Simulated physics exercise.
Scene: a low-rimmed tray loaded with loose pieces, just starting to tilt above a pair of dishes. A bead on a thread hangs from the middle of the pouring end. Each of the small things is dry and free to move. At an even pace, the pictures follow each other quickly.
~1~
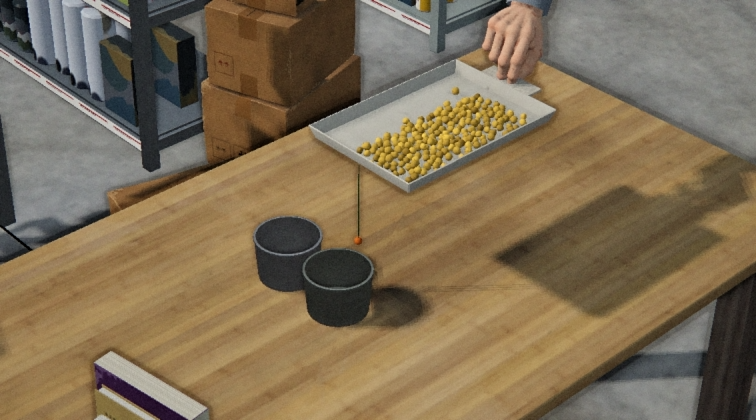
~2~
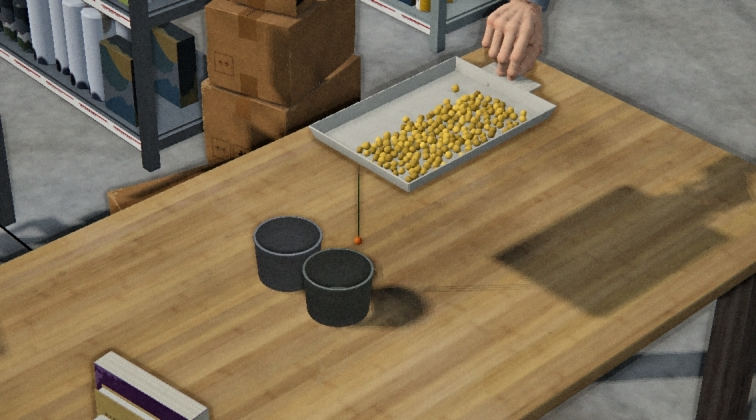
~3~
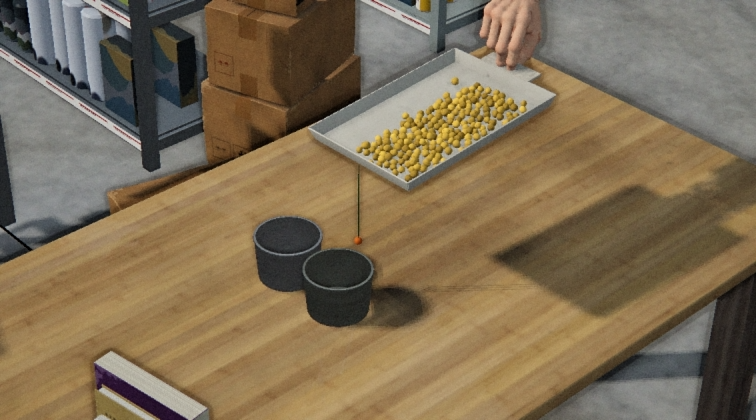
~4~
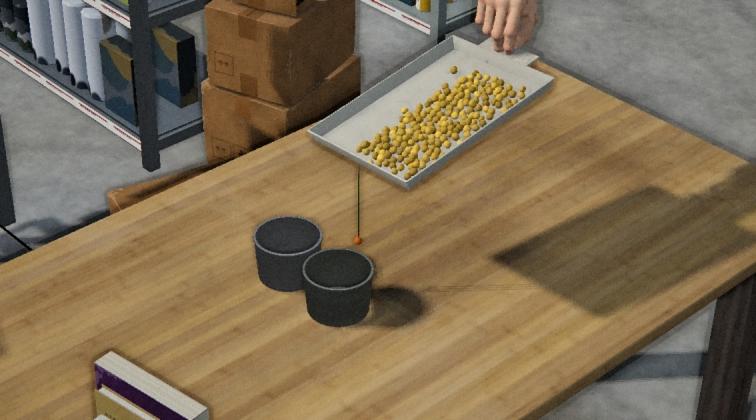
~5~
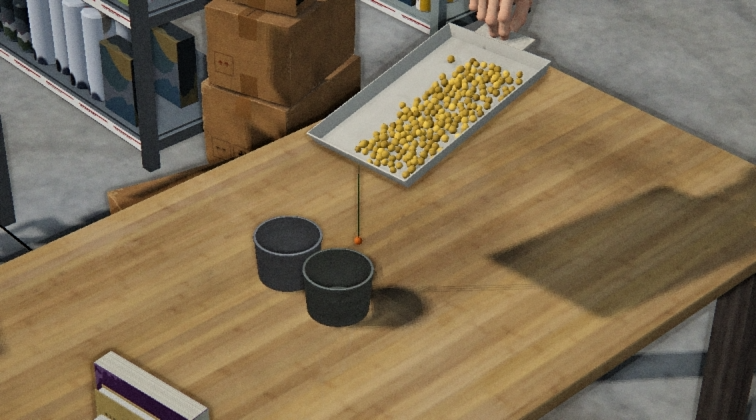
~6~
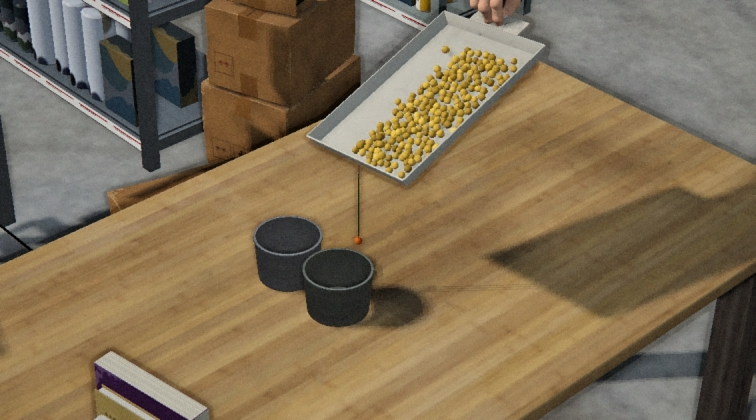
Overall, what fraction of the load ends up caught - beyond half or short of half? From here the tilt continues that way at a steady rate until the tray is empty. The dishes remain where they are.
The dishes will manage to catch most of it.
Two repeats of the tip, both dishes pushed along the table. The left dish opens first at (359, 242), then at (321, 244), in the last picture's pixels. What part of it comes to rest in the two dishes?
First 0 per cent, second 50 per cent.
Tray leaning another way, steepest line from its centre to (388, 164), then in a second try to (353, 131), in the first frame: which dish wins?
In turn: Right; the left dish.
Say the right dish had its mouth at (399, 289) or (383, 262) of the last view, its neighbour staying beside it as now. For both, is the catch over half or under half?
Try 1: A minority of it. Try 2: A minority of it.
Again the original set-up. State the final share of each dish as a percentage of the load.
Left 60 per cent, right 20 per cent.
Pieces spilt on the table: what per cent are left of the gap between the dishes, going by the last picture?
Some 70 %.
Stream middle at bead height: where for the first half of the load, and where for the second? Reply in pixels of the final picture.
About (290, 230), and after that about (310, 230).
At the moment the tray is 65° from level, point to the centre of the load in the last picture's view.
I'd put it at about (338, 142).
Soon after the last picture, tray tipped steeply; most on the tray; a stray few in the left dish; about a quarter in the air.
A little later, tray tipped past a quarter turn; a small part on the tray; a small part in the right dish; about half in the left dish; a small part outside both; about a quarter in the air.
Later still, tray tipped past a quarter turn; about a quarter in the right dish; about two thirds in the left dish; a small part outside both.
At rest, tray tipped past a quarter turn; about a quarter in the right dish; about two thirds in the left dish; a small part outside both.
